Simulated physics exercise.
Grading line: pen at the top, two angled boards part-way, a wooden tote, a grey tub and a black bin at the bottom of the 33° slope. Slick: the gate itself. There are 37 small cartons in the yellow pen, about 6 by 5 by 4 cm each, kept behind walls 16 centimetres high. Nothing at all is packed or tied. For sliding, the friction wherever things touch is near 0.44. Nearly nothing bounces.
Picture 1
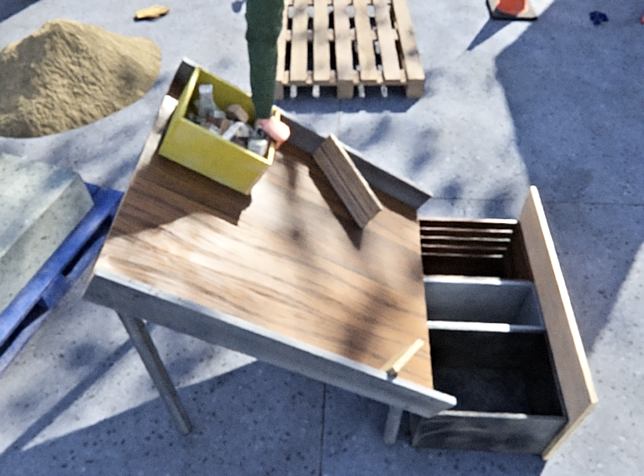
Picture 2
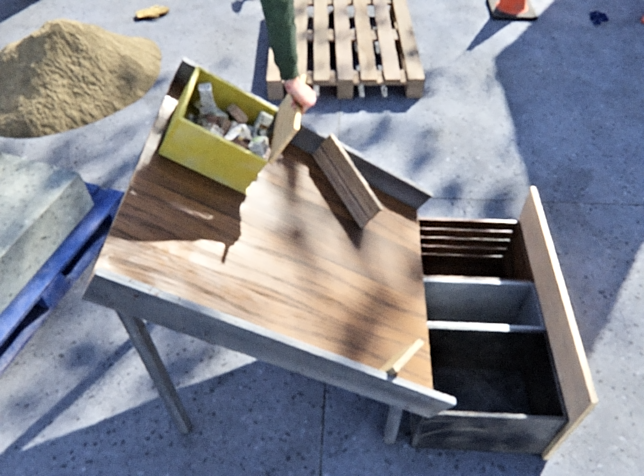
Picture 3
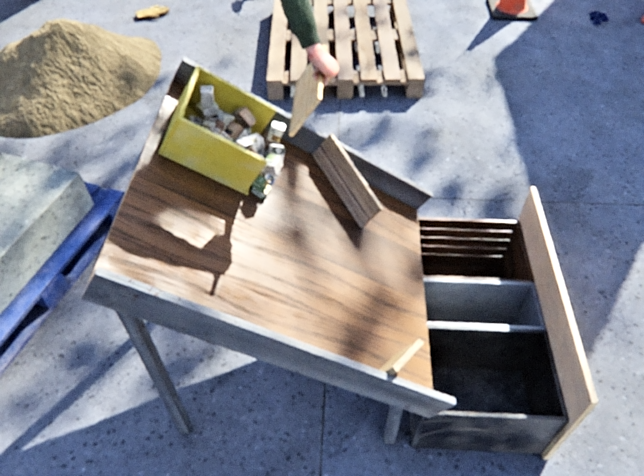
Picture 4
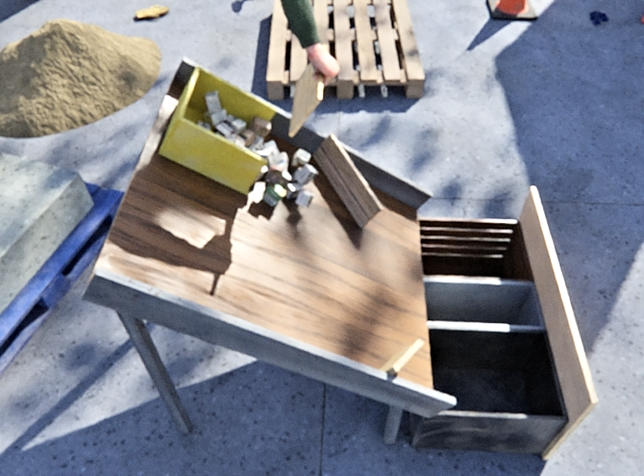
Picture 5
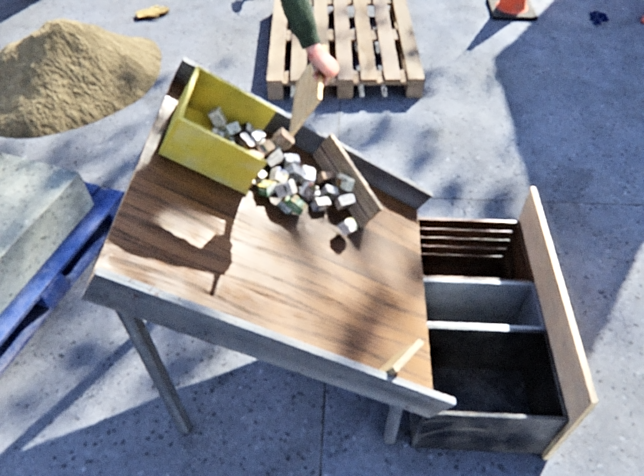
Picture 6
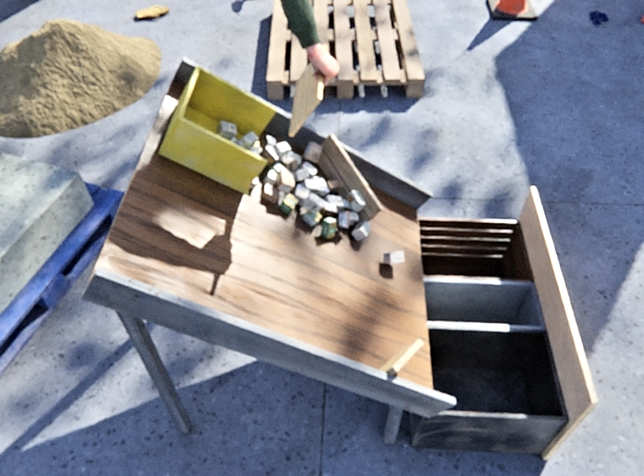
On a paved yard beside a sand pile, a hand lifts the gate from a yellow pen atop a sloping wooden table, and small cartons slide out past an angled board, spreading down the surface toward the open bins.
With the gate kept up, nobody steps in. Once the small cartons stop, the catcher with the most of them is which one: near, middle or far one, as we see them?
It is the one in between.
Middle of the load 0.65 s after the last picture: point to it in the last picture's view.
Somewhere around (363, 241) in pixels.
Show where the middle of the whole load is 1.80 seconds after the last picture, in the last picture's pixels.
I'd place it close to (459, 324) in the last view.
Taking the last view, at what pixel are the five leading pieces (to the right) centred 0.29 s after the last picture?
They are centred near (438, 296).
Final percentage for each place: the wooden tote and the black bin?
First place roughly 10 per cent, second place roughly 5 per cent.
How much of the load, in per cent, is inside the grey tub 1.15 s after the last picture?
Around 50 per cent at that point.
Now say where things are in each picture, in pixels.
In the first frame (places track the rim corner closest to us here), yellow pen (182, 119); wooden tote (531, 281); all still inside.
The second frame shows yellow pen (182, 119).
The third frame shows yellow pen (182, 119); 10 out, the lowest carton at (262, 189).
The fourth frame shows yellow pen (182, 119); 14 out, the lowest carton at (300, 178).
The fifth frame shows yellow pen (182, 119); 22 out, the lowest carton at (348, 226).
The sixth frame shows yellow pen (182, 119); wooden tote (531, 281); 29 out, the lowest carton at (394, 257).
Then, 0.29 s after the last picture, 2 in the grey tub, 34 on the slope and 1 in the air.
Then, 0.65 s after the last picture, 7 in the grey tub, 1 in the black bin, 26 on the slope and 3 in the air.
Then, 1.15 s after the last picture, 2 in the wooden tote, 18 in the grey tub, 1 in the black bin, 15 on the slope and 1 in the air.
Final count (1.80 s after the last picture), 4 in the wooden tote, 21 in the grey tub, 1 in the black bin and 11 on the slope.
